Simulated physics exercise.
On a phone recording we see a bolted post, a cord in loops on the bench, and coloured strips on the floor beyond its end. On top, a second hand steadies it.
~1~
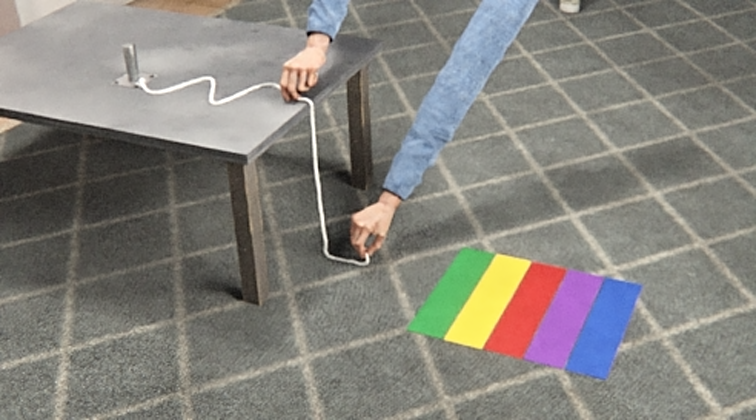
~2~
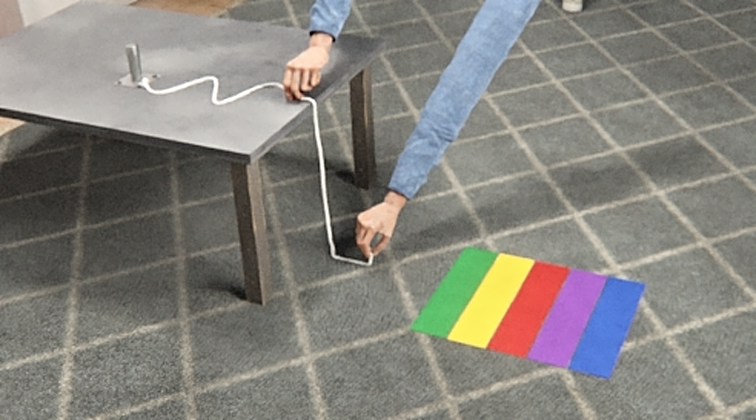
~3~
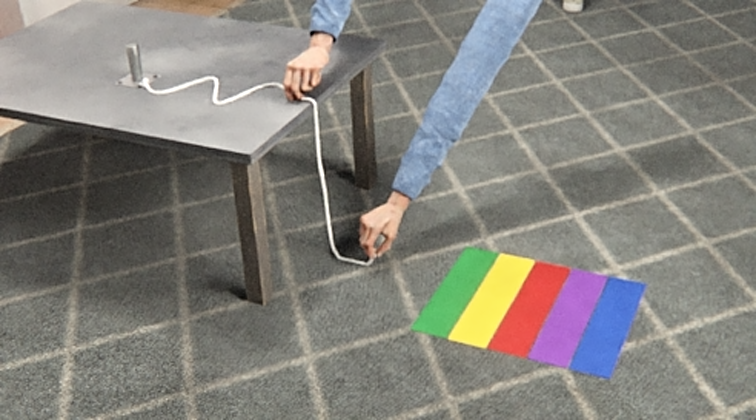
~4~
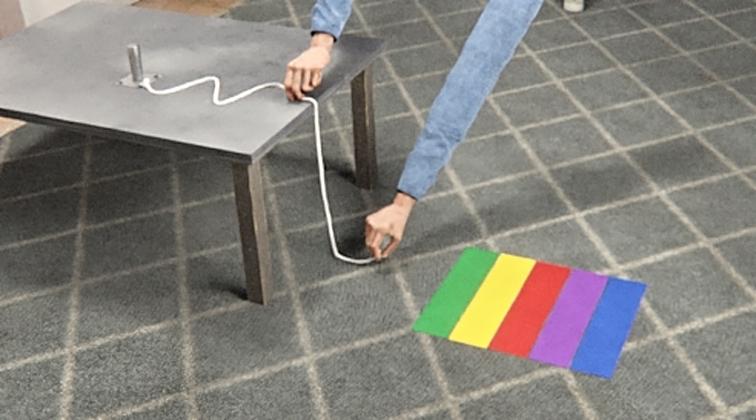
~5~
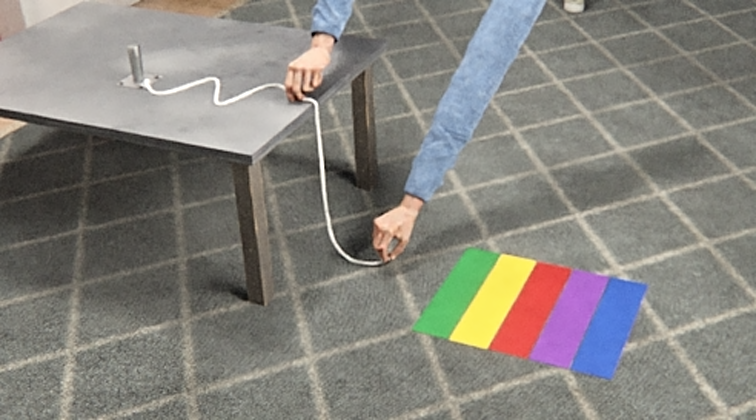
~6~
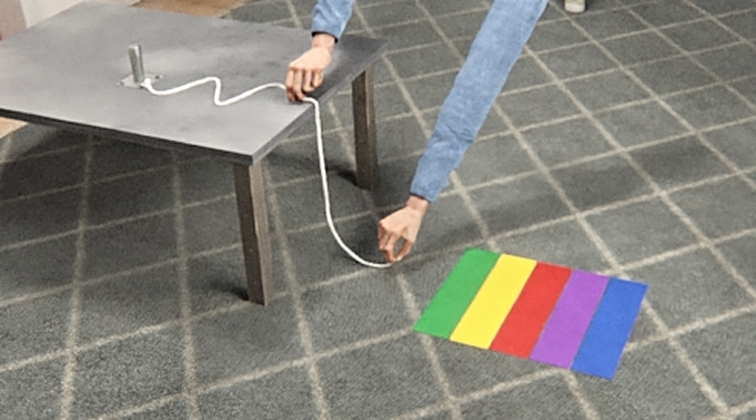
A hand slowly draws the white cord's end slightly right while another hand stays at the table edge.
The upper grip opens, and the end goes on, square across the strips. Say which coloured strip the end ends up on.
It ends up on the blue strip.
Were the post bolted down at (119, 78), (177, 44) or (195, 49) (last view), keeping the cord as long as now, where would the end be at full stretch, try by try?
Around (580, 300), then (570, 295), then (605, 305).
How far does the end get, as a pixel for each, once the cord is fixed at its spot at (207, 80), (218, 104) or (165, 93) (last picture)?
Try one gives (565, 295), try two (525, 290), and try three (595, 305).
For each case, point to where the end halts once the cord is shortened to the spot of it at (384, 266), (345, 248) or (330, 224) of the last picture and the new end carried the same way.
The pixels come out at around (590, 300), (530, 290) and (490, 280), one per try.
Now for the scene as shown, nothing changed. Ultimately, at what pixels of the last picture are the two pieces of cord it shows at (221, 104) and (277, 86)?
End positions: About (295, 100) and about (353, 132).
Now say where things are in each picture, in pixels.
The first picture shows end (366, 254); green (435, 318); yellow (473, 327); red (511, 336); purple (552, 346); blue (592, 356).
The second picture shows end (371, 254); cord through (156, 93) (216, 85) (249, 92) (305, 99) (322, 170) (330, 239).
The third picture shows end (375, 255).
The fourth picture shows end (381, 256); cord through (157, 93) (218, 85) (251, 92) (307, 99) (321, 170) (332, 239).
The fifth picture shows end (389, 258).
The sixth picture shows end (394, 259); cord through (158, 94) (219, 86) (252, 92) (308, 100) (323, 171) (339, 240).
Soon after, end near (551, 294); over red.
Then, end near (588, 302); over purple.
At full stretch, end near (610, 307); over blue. It gets as far as the blue strip.
